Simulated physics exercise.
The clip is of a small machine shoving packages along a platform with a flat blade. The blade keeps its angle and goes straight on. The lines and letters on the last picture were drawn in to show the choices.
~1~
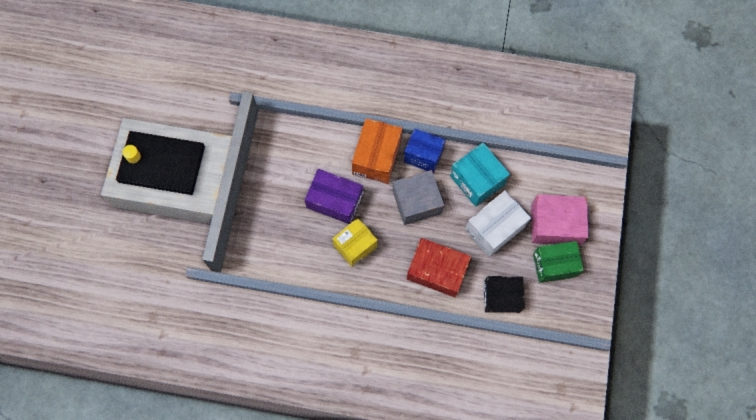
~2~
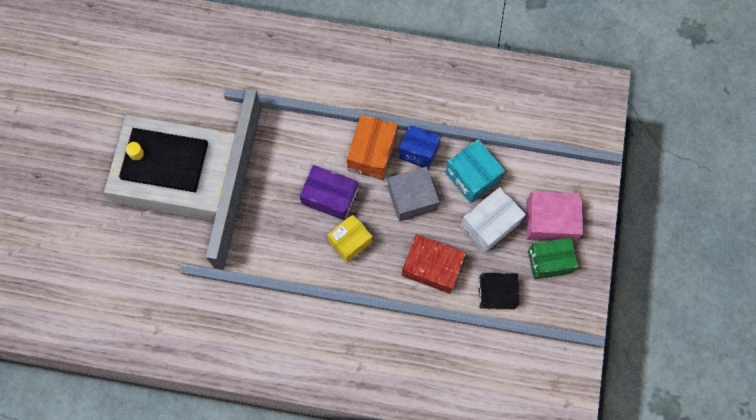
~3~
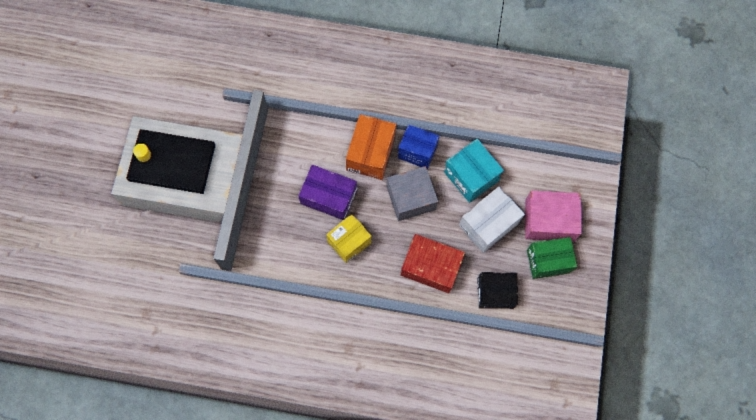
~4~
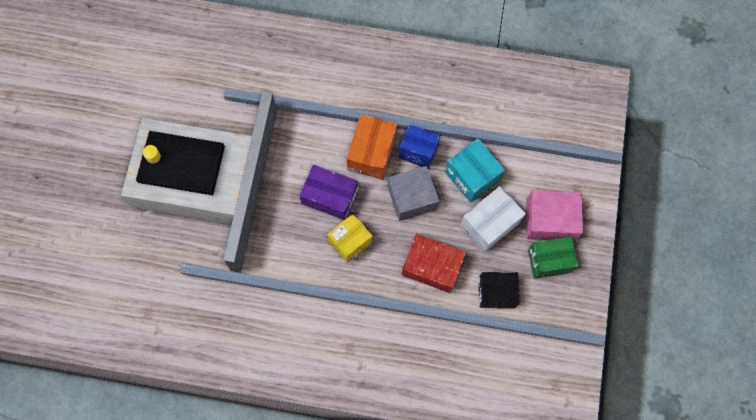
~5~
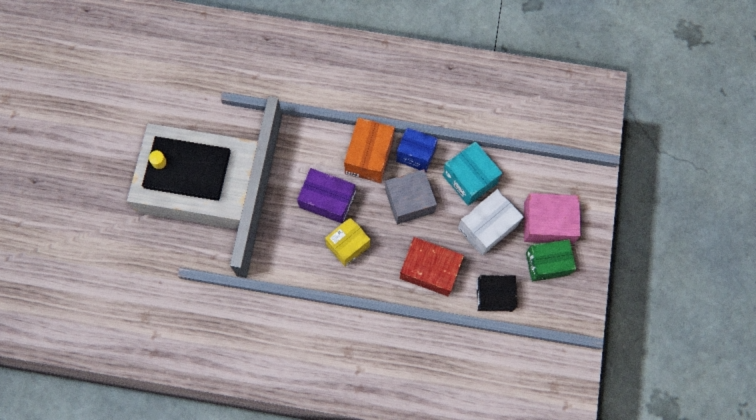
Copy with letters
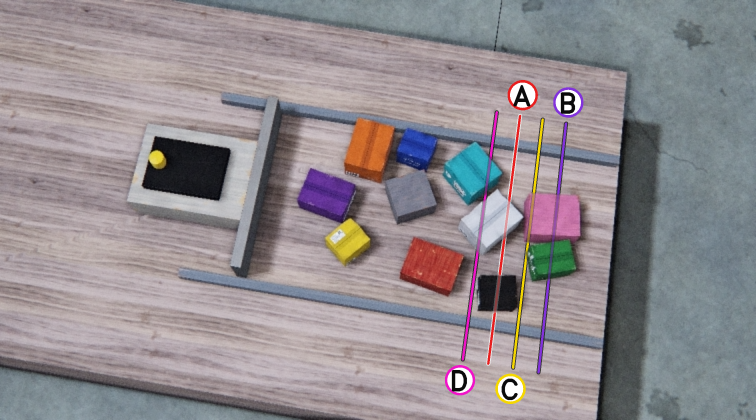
On a wood-grained platform, a small machine with a flat grey blade crept to the right between two rails toward a scattered group of colourful packages, which stayed where they were, untouched.
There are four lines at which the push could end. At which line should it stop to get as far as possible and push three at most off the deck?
At A, and not beyond.
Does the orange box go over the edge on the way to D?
By then, no.
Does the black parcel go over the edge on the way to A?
By then, no.
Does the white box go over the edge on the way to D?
No.
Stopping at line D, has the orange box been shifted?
Yes.
On the copy, A at (505, 234); B at (553, 242); C at (529, 238); D at (481, 230).
On A. First, robot (284, 184); orange box (381, 152); yellow parcel (368, 243).
Then, robot (374, 199); pink crate (592, 223); green parcel (583, 268).
Finally, robot (443, 210); green parcel over the edge; pink crate over the edge; two fallen.
By contrast, B drops six; C drops four; D is within the limit but short.
